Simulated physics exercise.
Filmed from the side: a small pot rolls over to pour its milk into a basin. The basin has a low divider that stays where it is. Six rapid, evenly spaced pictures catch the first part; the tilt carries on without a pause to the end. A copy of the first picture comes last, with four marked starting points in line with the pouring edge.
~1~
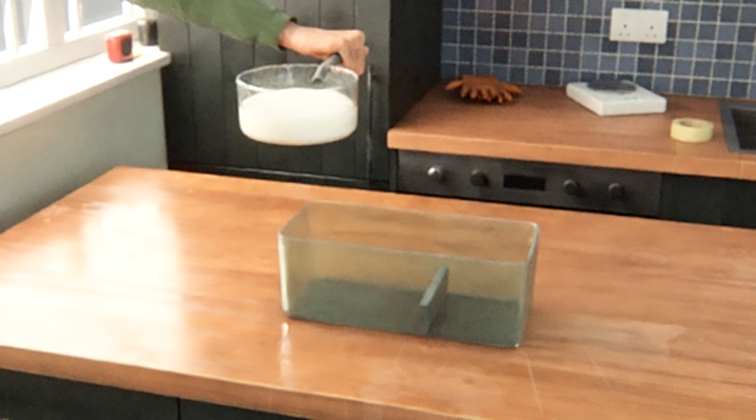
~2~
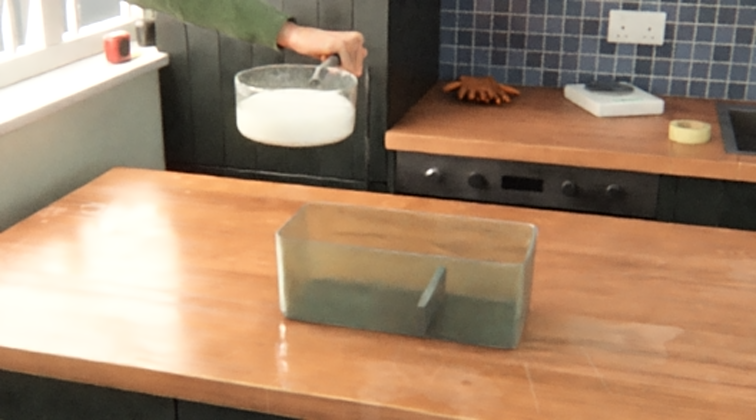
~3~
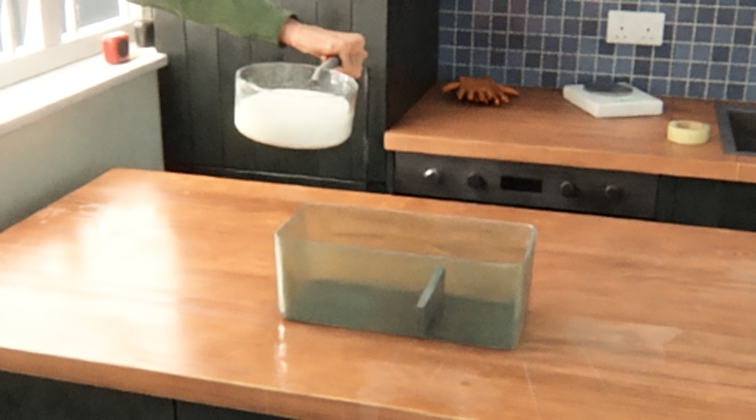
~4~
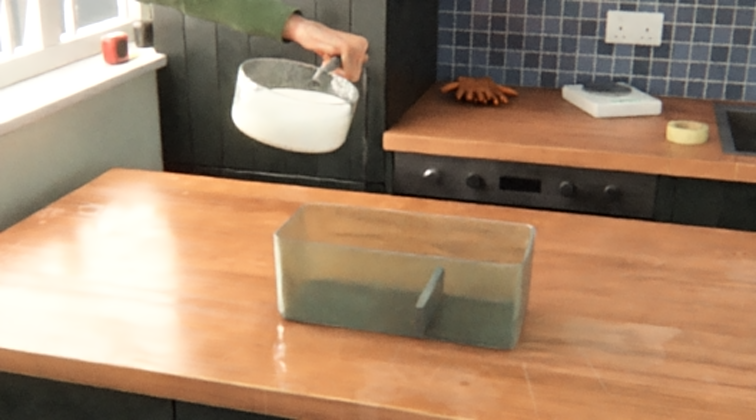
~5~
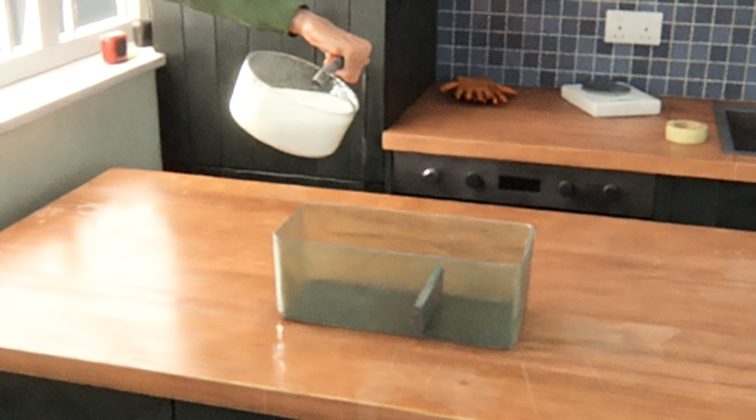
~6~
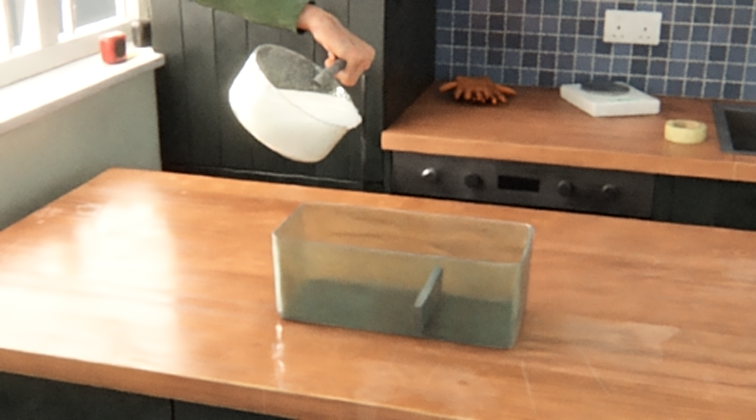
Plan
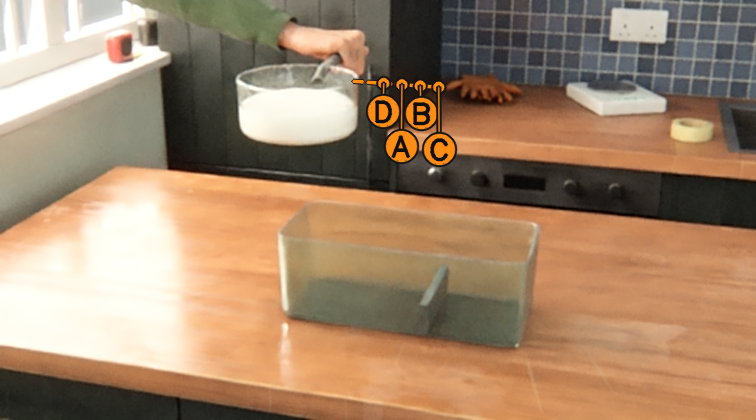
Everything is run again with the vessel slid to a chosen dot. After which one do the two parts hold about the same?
Place A does it best.
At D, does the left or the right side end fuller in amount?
The left side.
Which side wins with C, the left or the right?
The right one.
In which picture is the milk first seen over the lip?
Picture 6.
In orange, A at (401, 84); B at (420, 86); C at (438, 87); D at (383, 83).
If A is chosen, about 50 % ends left of the wall and 49 % right of it.
If B is chosen, about 22 % ends left of the wall and 77 % right of it.
If C is chosen, about 8 % ends left of the wall and 90 % right of it.
If D is chosen, about 73 % ends left of the wall and 25 % right of it.
